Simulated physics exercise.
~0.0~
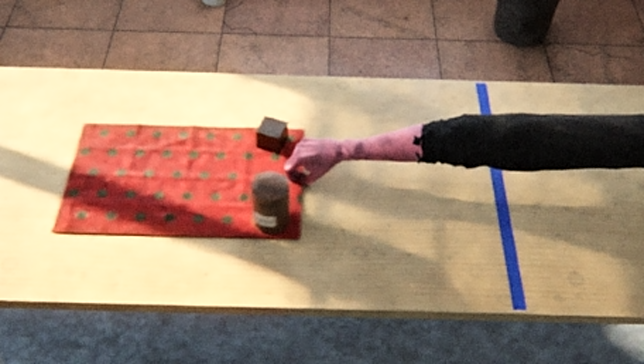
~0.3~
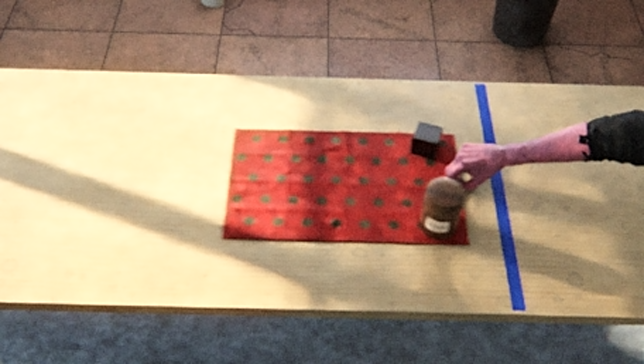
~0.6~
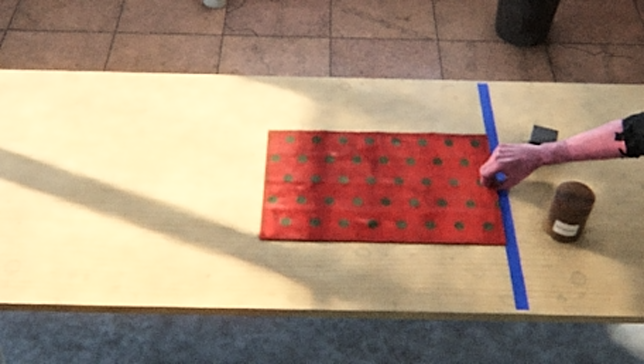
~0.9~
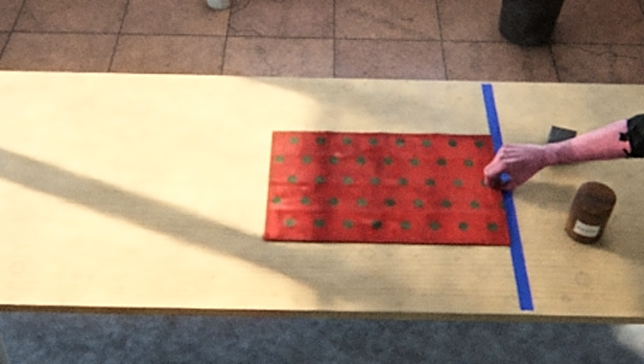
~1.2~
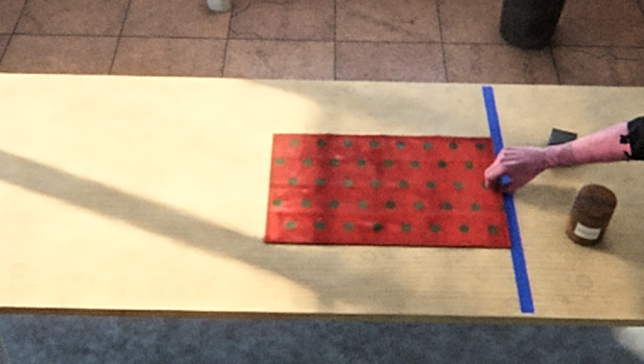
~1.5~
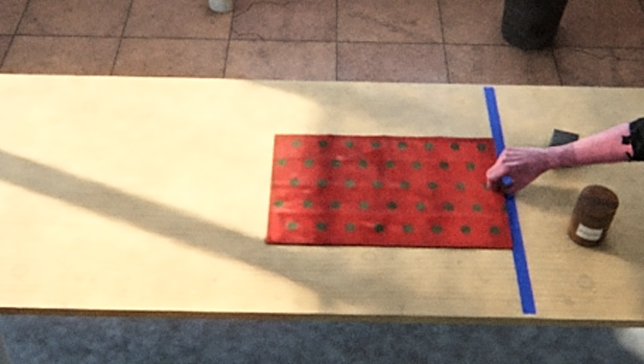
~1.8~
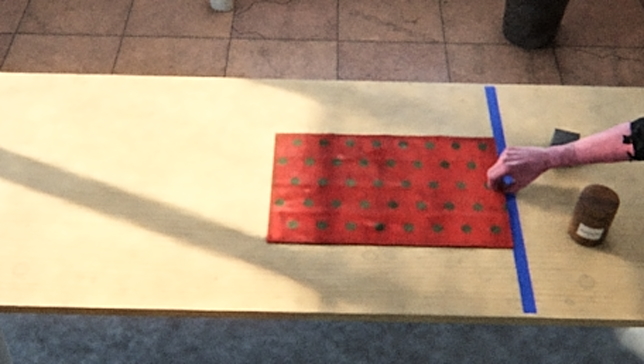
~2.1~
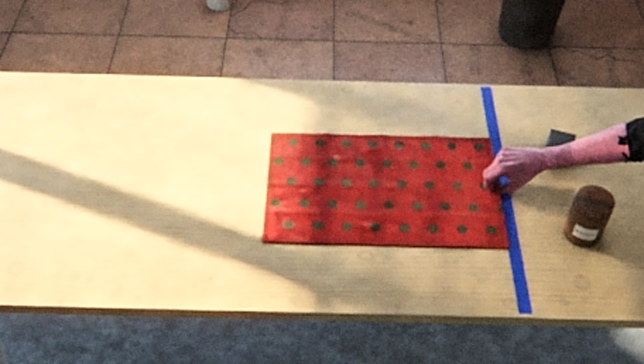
The footage shows a hand pulling a spotted red cloth rightward along a table, carrying a black block and a brown jar. The cloth stops at the blue tape, while both objects slide off its front edge and come to rest beyond the tape, the jar still upright.
